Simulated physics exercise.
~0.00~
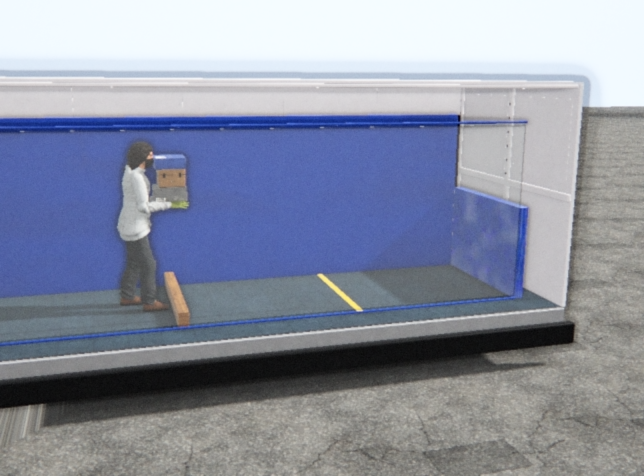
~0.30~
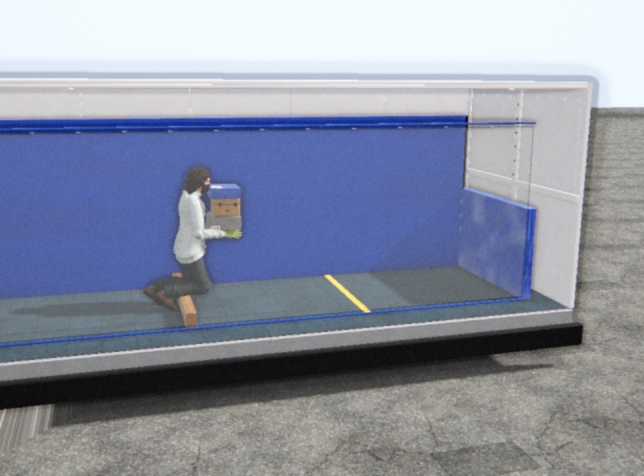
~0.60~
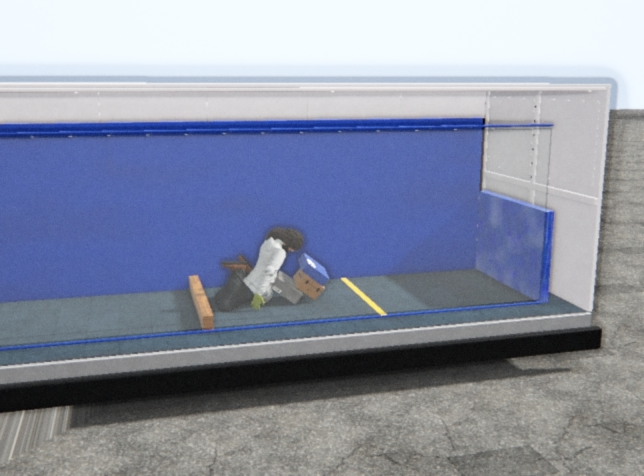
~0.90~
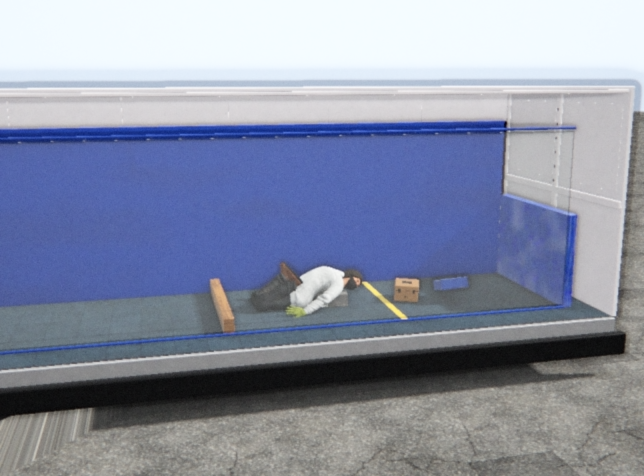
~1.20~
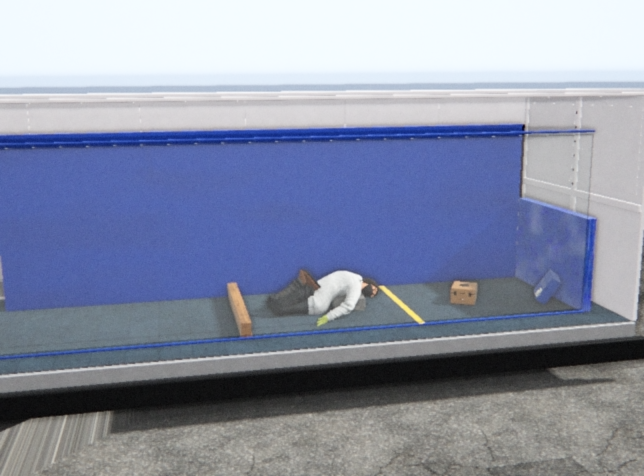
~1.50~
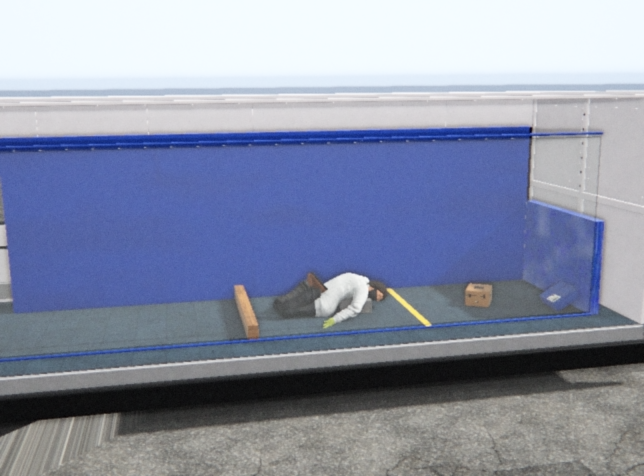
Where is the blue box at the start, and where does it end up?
At the start the blue box is on top of the stack in the person's hands, left of the yellow line. At the end it lies on the floor well past the line, by the low blue panel at the right end.
